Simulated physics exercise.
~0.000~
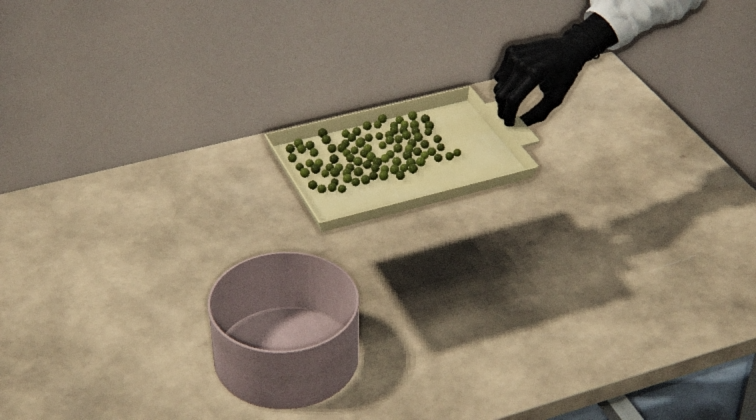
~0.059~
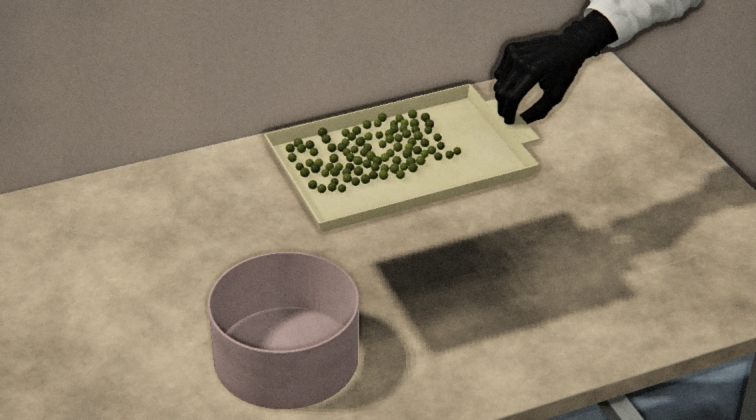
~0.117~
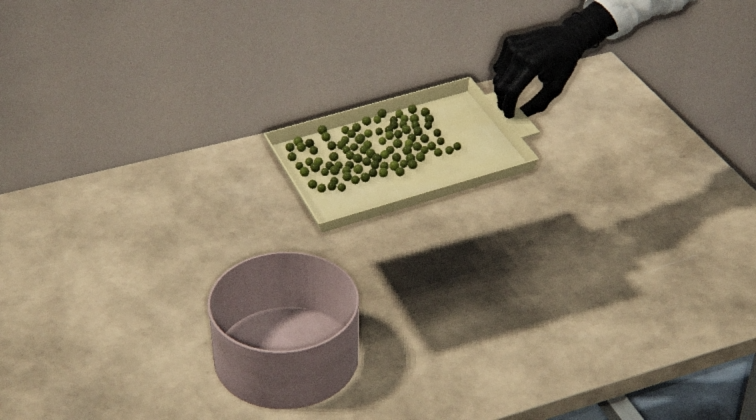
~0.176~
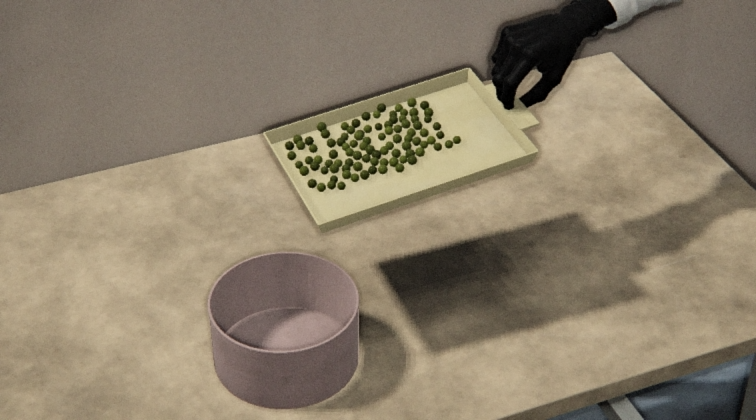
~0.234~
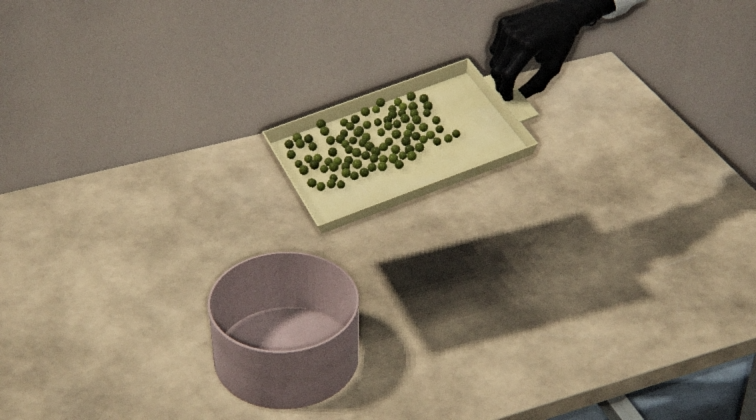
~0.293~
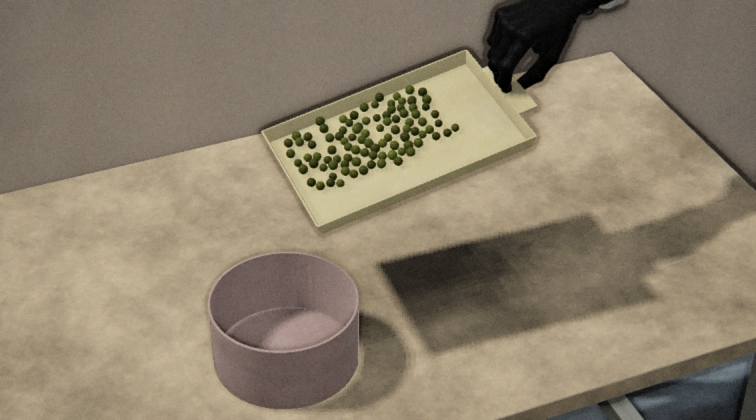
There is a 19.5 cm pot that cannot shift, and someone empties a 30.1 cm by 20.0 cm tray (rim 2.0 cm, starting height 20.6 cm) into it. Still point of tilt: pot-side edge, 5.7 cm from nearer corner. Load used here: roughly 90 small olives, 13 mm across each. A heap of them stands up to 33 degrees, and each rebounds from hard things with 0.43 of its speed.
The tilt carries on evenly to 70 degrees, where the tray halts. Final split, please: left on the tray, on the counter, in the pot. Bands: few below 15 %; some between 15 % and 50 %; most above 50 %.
Left on the tray: Most; counter: Few; pot: Few.
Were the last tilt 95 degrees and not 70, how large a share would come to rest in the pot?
In that case, near 80 percent.
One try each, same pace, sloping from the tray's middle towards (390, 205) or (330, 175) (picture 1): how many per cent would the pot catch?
I'd put it at about 0 per cent for the first tilt and about 0 per cent for the second.
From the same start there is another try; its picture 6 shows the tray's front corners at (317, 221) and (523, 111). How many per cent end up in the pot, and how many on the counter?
The pot gets 0 and the counter 0.
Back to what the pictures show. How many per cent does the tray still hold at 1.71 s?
Roughly 100 per cent.
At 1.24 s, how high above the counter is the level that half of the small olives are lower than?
Roughly 26 centimetres, give or take.
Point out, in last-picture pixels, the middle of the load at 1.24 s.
Load centre: About (308, 164) px.
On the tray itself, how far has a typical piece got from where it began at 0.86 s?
Displacement on the tray: Roughly 9 cm.
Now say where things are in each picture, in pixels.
In the first frame, tray tilt 0 degrees, front corners at (322, 219) and (533, 165); middle of the pieces at (364, 153); pot at (284, 300).
In the second frame, tray tilt 1 degrees, front corners at (322, 219) and (533, 163); middle of the pieces at (364, 153).
In the third frame, tray tilt 3 degrees, front corners at (321, 220) and (533, 157); middle of the pieces at (364, 150).
In the fourth frame, tray tilt 6 degrees, front corners at (321, 221) and (533, 150), lowest corner left front; middle of the pieces at (364, 146).
In the fifth frame, tray tilt 8 degrees, front corners at (320, 222) and (532, 142), lowest corner left front; middle of the pieces at (363, 143).
In the sixth frame, tray tilt 11 degrees, front corners at (320, 223) and (531, 135), lowest corner left front; middle of the pieces at (362, 140); pot at (284, 300). The tray's pace is about 50 degrees a second.
After 0.86 s, tilt 39 degrees; the tray holds 100 %, the pot 0 %.
After 1.24 s, tilt 57 degrees; the tray holds 100 %, the pot 0 %.
After 1.71 s, tilt 70 degrees; the tray holds 100 %, the pot 0 %.
At rest (2.0 s), tray 100 %, counter 0 %, pot 0 %.
